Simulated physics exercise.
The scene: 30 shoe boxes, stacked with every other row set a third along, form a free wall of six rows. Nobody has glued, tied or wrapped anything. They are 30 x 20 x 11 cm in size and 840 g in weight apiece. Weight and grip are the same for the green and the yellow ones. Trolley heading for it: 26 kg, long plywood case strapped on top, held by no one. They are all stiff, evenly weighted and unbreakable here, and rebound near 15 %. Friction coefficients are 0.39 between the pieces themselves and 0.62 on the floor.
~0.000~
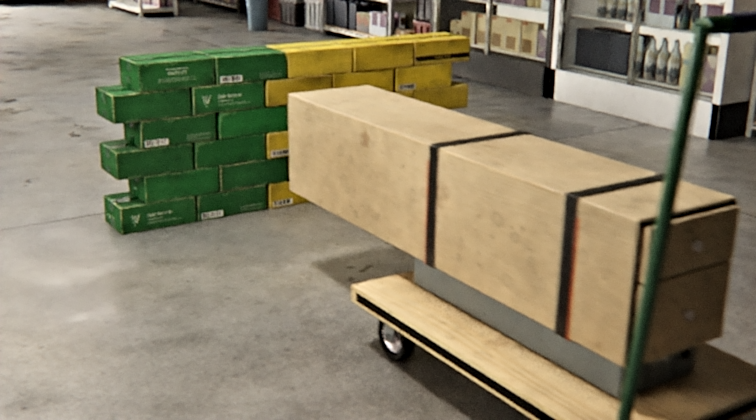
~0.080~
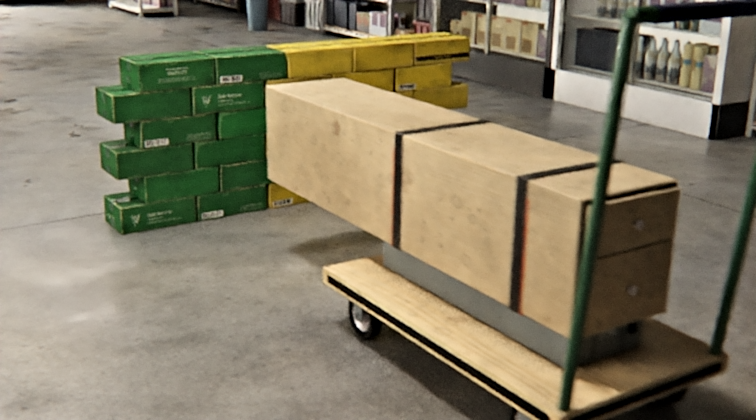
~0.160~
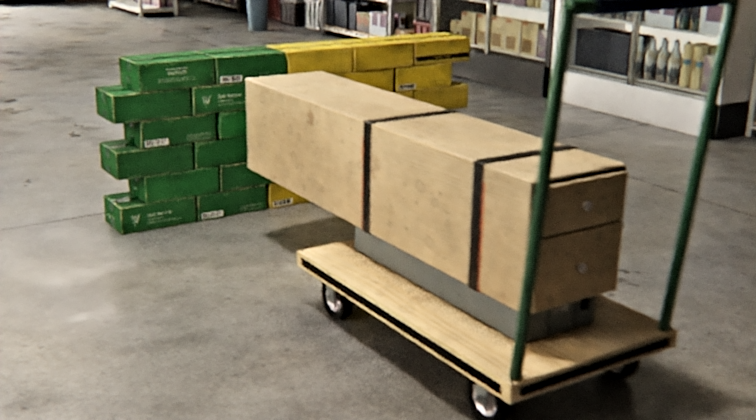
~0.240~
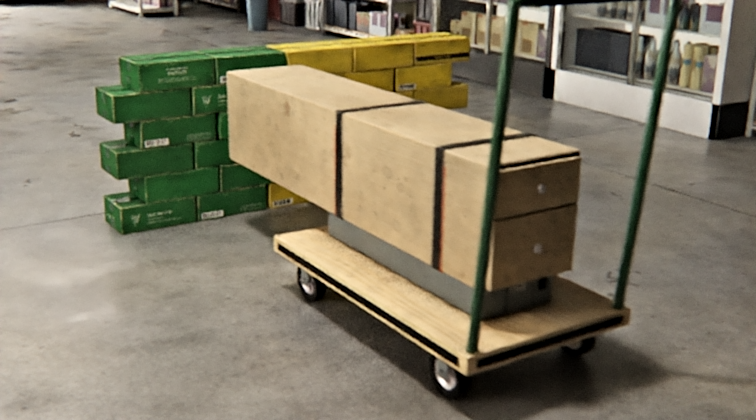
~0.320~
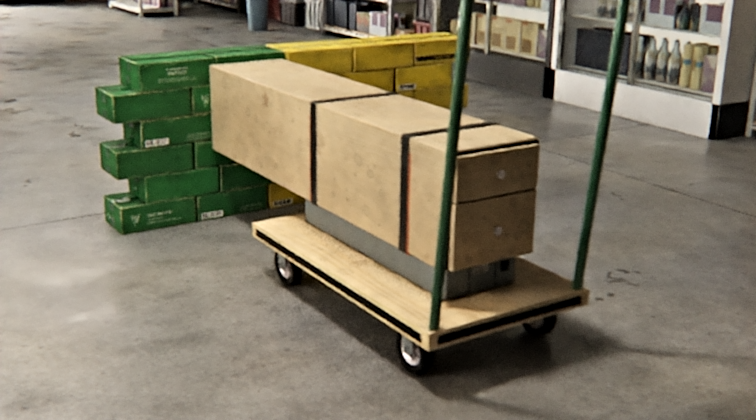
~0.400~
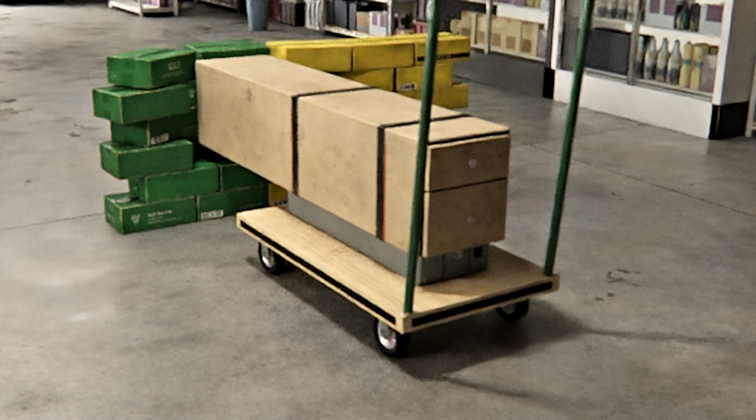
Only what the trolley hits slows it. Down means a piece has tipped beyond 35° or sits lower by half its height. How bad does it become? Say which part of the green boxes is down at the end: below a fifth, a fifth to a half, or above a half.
Above a half.
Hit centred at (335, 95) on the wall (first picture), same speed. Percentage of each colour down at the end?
Green 30 %, yellow 50 %.
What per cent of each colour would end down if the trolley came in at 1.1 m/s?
In that case green 80, yellow 30 per cent.
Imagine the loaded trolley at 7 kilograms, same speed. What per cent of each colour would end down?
You'd get green 80 and yellow 30 percent.
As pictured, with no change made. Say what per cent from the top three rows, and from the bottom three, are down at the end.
Top: 70%, bottom: 10%.
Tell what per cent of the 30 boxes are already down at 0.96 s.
By then 40 %.
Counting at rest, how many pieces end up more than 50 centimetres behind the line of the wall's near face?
I'd estimate 12 pieces.
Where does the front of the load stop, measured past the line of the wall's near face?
90 cm.
By 0.52 s, load 30 cm past the wall's line, still rolling; none of the 12 green boxes down (0 of 30 in all colours); top green box tilted 6°; top yellow box moved 24 mm.
By 0.72 s, load 56 cm past the wall's line, still rolling; 7 of the 12 green boxes down (9 of 30 in all colours); top green box tilted 33°, 26 cm lower; top yellow box tilted 13°.
By 0.96 s, load 78 cm past the wall's line, still rolling; 7 of the 12 green boxes down (12 of 30 in all colours); top green box upside down; top yellow box tilted 25°, 33 mm lower.
By 1.22 s, load 89 cm past the wall's line, still rolling; 7 of the 12 green boxes down (13 of 30 in all colours); top green box upside down; top yellow box tilted 61°, 40 cm lower.
When it is over (1.9 s), load 90 cm past the wall's line, stopped; 7 of the 12 green boxes down (13 of 30 in all colours); top green box upside down; top yellow box upside down. That is 58 per cent. In pixels of the last frame, middles, top green box near (191, 130), top yellow box near (398, 138).
